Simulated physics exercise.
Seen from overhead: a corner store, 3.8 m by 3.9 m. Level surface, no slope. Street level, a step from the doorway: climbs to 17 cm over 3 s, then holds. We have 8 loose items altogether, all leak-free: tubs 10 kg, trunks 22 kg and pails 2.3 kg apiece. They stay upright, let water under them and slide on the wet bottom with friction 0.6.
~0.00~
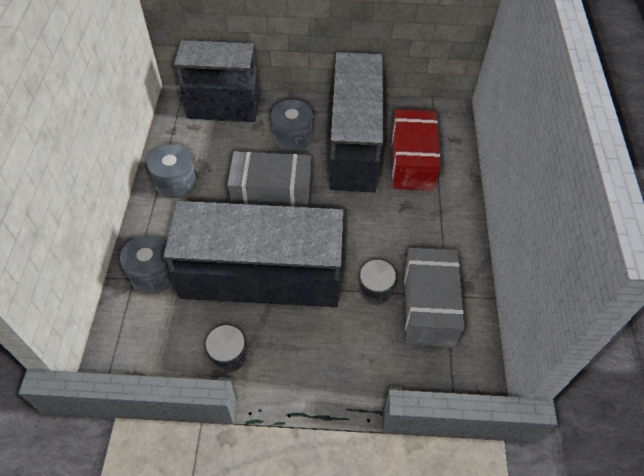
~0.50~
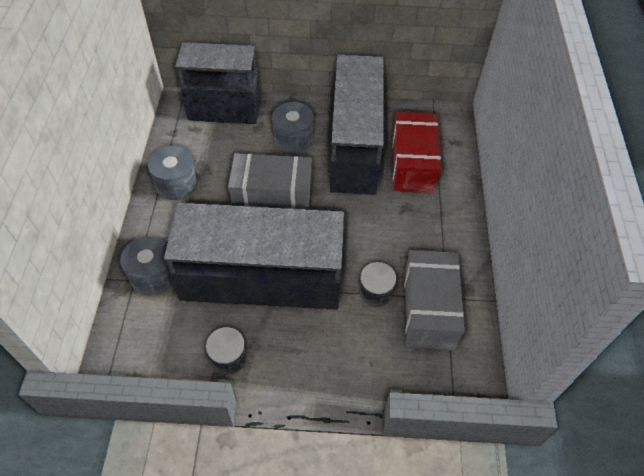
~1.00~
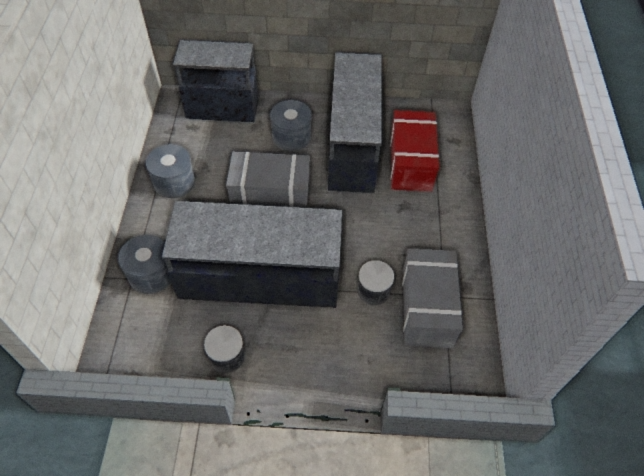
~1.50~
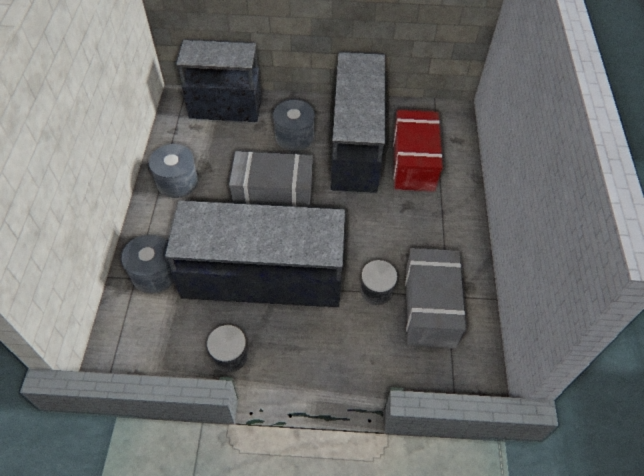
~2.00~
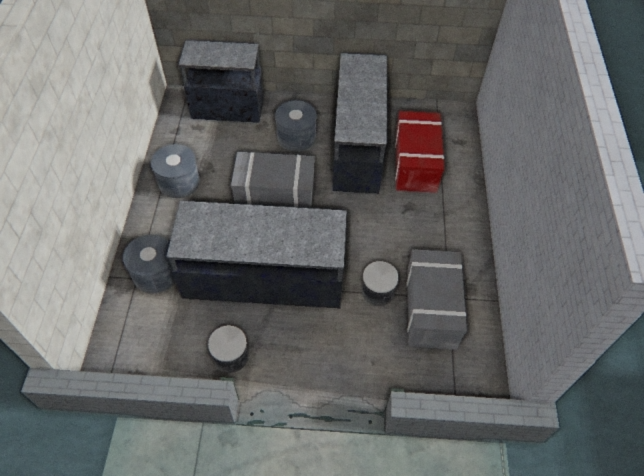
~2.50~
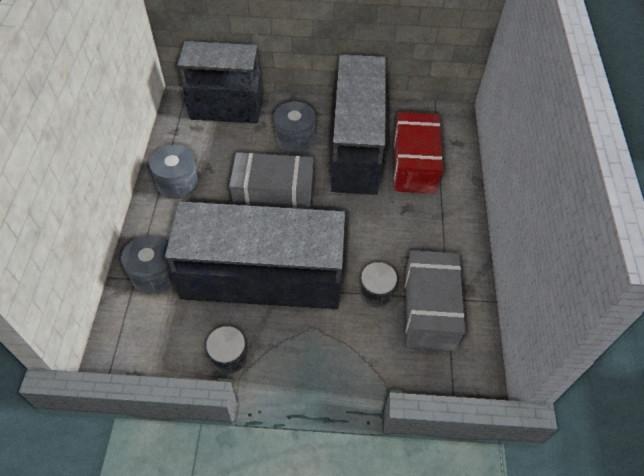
Walled store room seen from above with trunks and pails standing still, as shallow water spreads outside and creeps through the doorway.
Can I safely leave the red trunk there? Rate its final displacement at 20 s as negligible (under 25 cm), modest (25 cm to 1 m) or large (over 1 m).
Modest.
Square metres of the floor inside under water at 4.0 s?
Near 3.0 m2 in all.
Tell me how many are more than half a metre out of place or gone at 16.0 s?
The number by then is 4.
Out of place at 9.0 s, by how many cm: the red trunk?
By that time, close to 30 cm.
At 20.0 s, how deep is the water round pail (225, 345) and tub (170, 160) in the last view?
13 and 14 cm.
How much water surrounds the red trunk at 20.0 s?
Roughly 17 cm at that moment.
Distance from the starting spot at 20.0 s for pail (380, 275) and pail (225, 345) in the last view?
In turn: 150 cm, 30 cm.
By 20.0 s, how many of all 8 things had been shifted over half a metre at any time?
8.
After 4.0 s the red trunk is near (420, 140), 0.0 m from its start, aground; 0 afloat.
After 9.0 s the red trunk is near (432, 124), 0.3 m from its start, afloat; 4 afloat.
After 16.0 s the red trunk is near (423, 86), 0.7 m from its start, afloat; 8 afloat.
After 20.0 s the red trunk is near (423, 85), 0.7 m from its start, afloat; 8 afloat.
